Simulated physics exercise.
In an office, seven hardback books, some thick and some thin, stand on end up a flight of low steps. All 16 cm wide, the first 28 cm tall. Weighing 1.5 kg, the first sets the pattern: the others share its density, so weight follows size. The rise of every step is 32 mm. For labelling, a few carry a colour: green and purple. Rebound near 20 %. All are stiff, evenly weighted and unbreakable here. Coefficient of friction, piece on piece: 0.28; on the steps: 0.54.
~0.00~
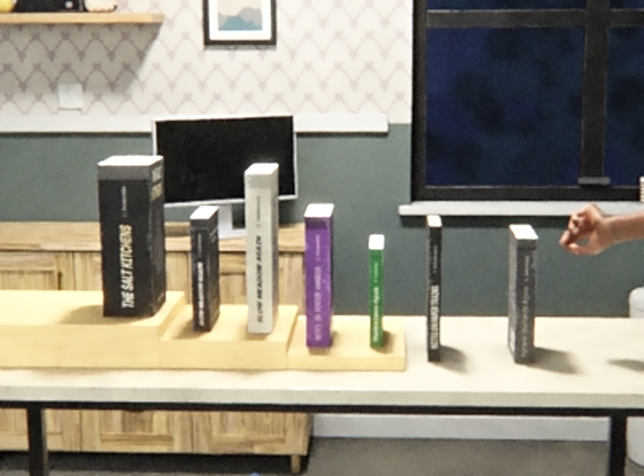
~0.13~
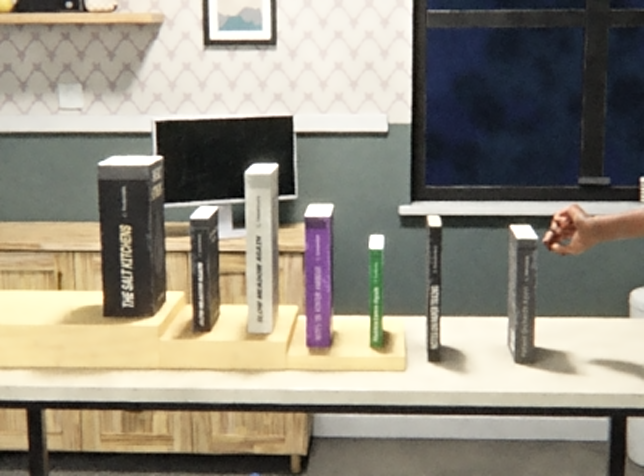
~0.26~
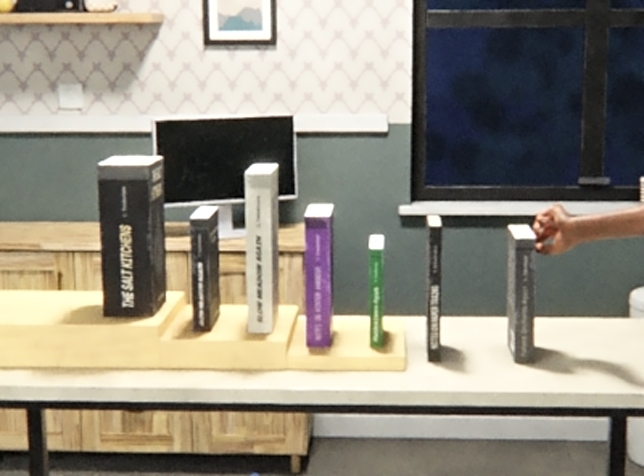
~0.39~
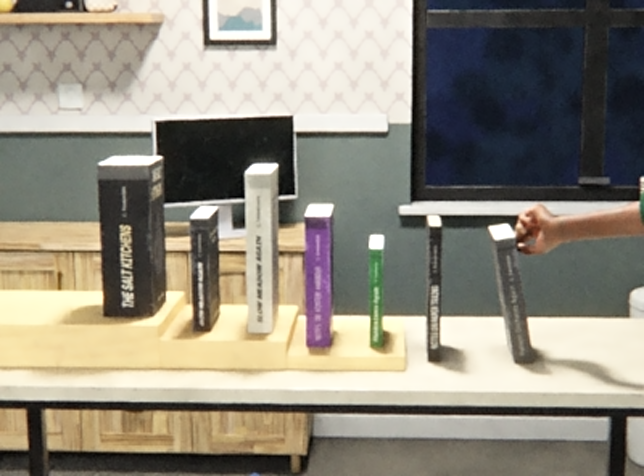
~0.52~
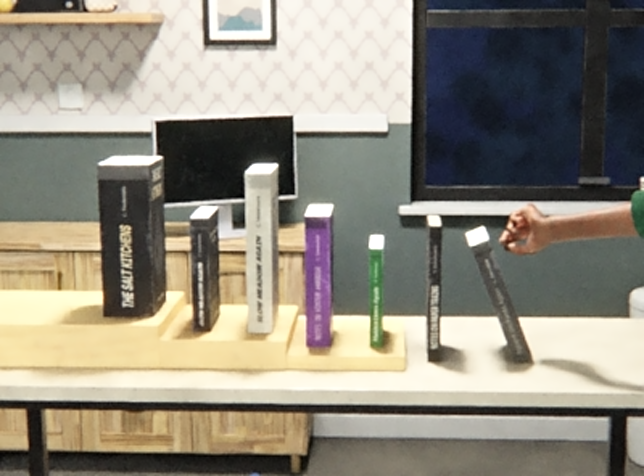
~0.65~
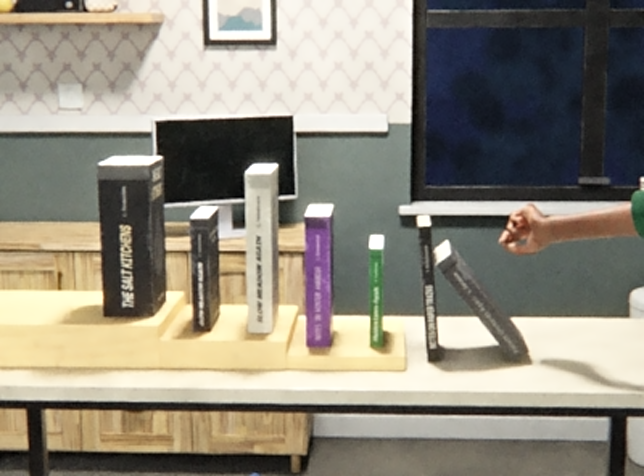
A hand pushing the rightmost grey book leftward so it tilts against a thin black book, nudging it, beside other upright books.
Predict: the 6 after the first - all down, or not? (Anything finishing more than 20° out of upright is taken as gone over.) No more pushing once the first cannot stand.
Most likely the lot tips over.
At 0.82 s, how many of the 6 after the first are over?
Count at that time: 1.
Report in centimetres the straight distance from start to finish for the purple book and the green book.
The purple one ends 10 cm from its start and the green one 10 cm.
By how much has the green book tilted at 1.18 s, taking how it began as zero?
At that moment, roughly 50 degrees.
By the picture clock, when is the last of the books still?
Settling time: Near 2.0 s.
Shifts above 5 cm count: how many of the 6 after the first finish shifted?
Count: 6.
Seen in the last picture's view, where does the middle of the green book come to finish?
Near pixel (337, 308).
After 0.82 s, 1 of the 6 other books over; green book leaning 20°.
After 1.18 s, 4 of the 6 other books over; green book leaning 54°; purple book leaning 36°.
After 1.76 s, 6 of the 6 other books over; green book leaning 61°; purple book leaning 55°.
At rest (2.3 s), 6 of the 6 other books over; green book leaning 60°; purple book leaning 54°. Not one is left standing. As the last picture would show them, middles, green book near (337, 308), purple book near (273, 291).
